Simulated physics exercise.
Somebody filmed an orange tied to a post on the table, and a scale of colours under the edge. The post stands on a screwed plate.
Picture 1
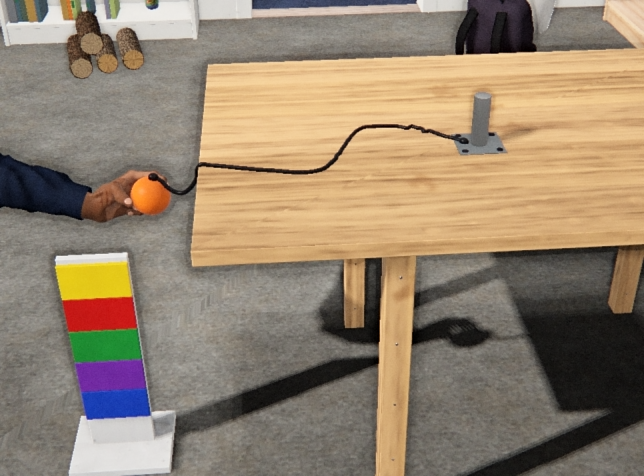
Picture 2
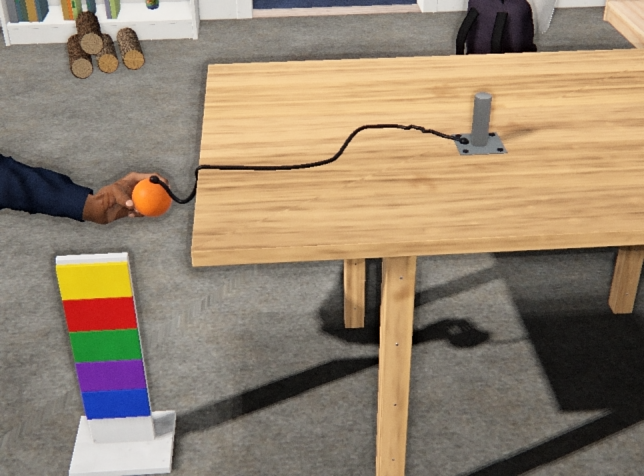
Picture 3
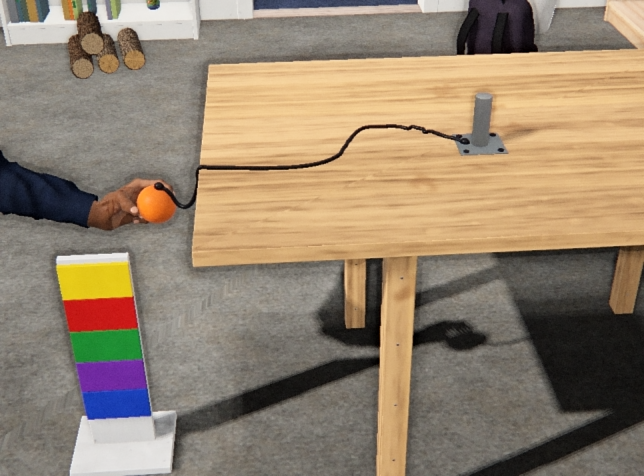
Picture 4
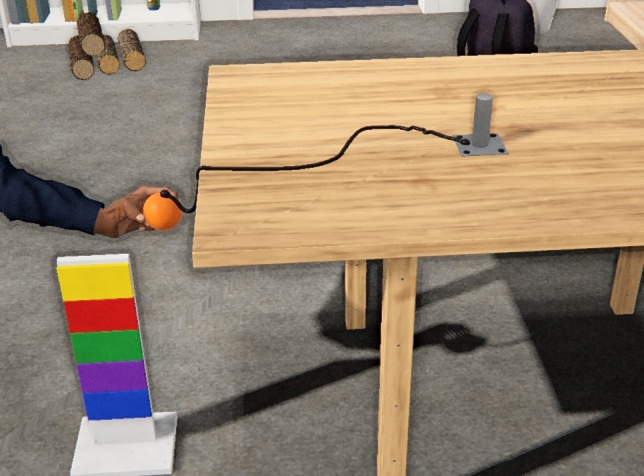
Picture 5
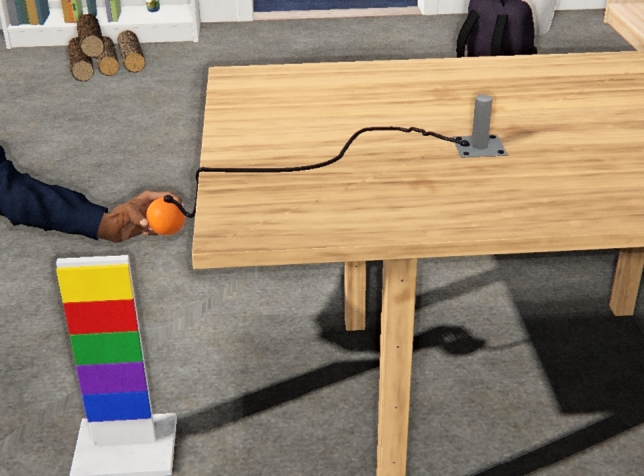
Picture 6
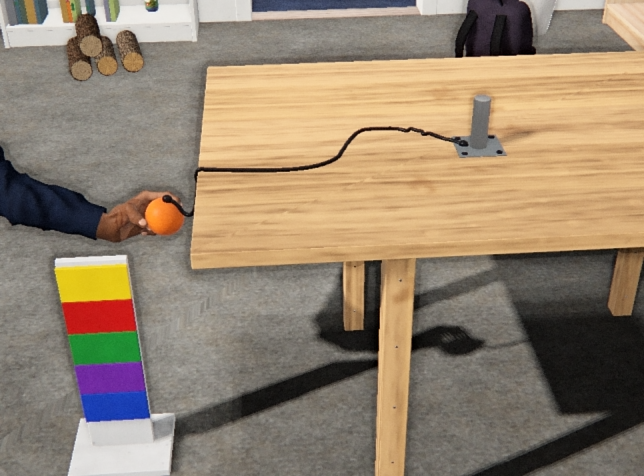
In this clip, a hand holds an orange ball tied by a slack dark cord to a metal post on a wooden table, and moves it slightly down and right beside the table edge, above a striped colour scale.
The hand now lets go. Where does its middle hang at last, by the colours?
At red.
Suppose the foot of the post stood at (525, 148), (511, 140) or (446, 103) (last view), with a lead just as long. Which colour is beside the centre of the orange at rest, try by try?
In that order: Yellow; yellow; red.
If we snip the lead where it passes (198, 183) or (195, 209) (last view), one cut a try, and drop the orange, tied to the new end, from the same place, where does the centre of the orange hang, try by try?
The places are (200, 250) and (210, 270).
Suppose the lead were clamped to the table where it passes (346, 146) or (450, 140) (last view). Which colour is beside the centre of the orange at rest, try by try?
In that order: Yellow; red.
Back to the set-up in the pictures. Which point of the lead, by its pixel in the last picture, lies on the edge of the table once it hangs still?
Near (269, 171).
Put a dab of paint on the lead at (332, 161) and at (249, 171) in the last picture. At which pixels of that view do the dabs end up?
At (265, 150), then (200, 173).
Early on, orange near (189, 297); level with red.
Midway, orange near (222, 286); level with red.
Near the end, orange near (221, 299); level with red.
Finally, orange near (207, 301); level with red. Its centre hangs level with the red band.
